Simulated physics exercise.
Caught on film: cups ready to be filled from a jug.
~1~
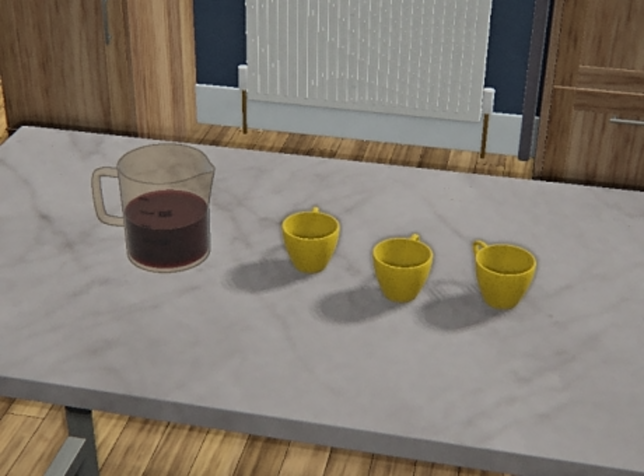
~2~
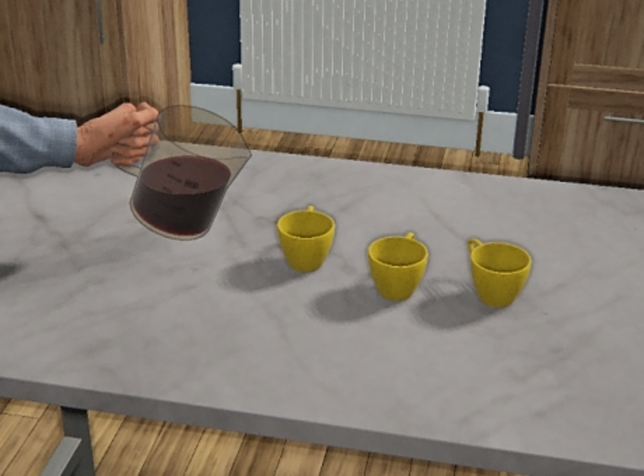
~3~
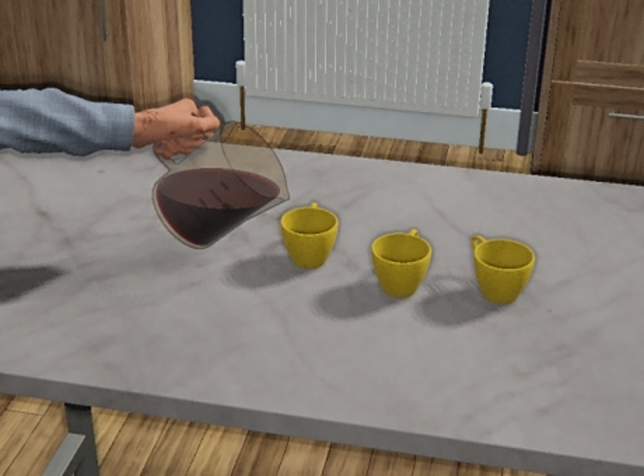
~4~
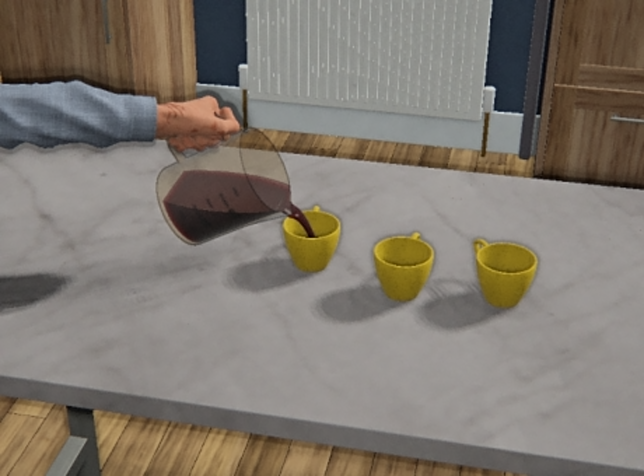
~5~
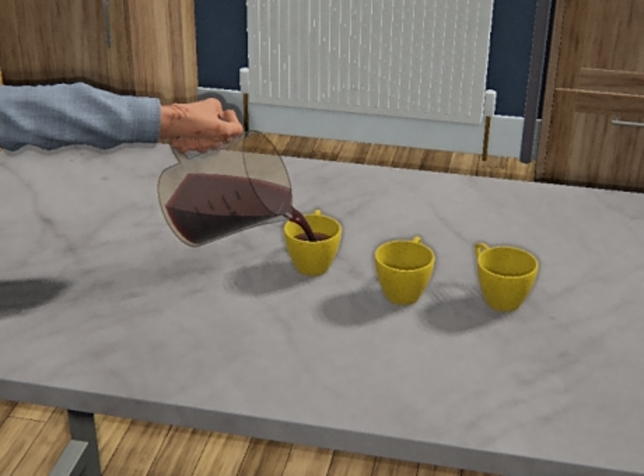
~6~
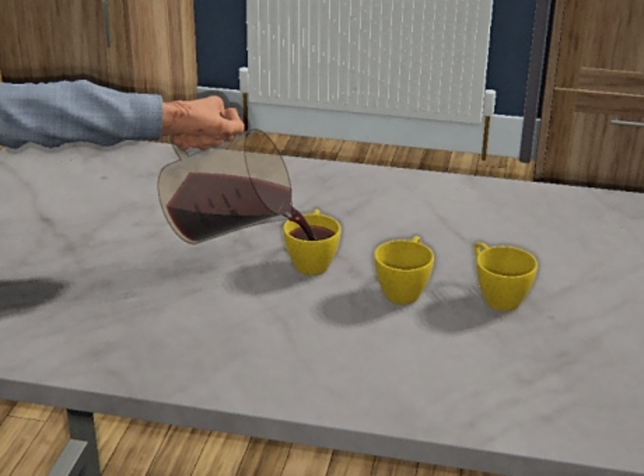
On a marble table, a hand lifts a jug and pours dark liquid into the left yellow cup.
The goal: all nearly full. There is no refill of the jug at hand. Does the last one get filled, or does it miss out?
That's going to be just fine for everybody.
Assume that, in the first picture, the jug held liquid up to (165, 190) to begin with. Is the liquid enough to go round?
I'd say it covers it.
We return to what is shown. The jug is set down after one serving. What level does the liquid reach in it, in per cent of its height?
Roughly 35 per cent of its height.
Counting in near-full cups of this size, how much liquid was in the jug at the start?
About 4.0 of them.
Soon after, the first is about three quarters full.
Later, the first is done and the jug has about three quarters of its load.
In the end, all three are full and about a quarter of the red wine is over.
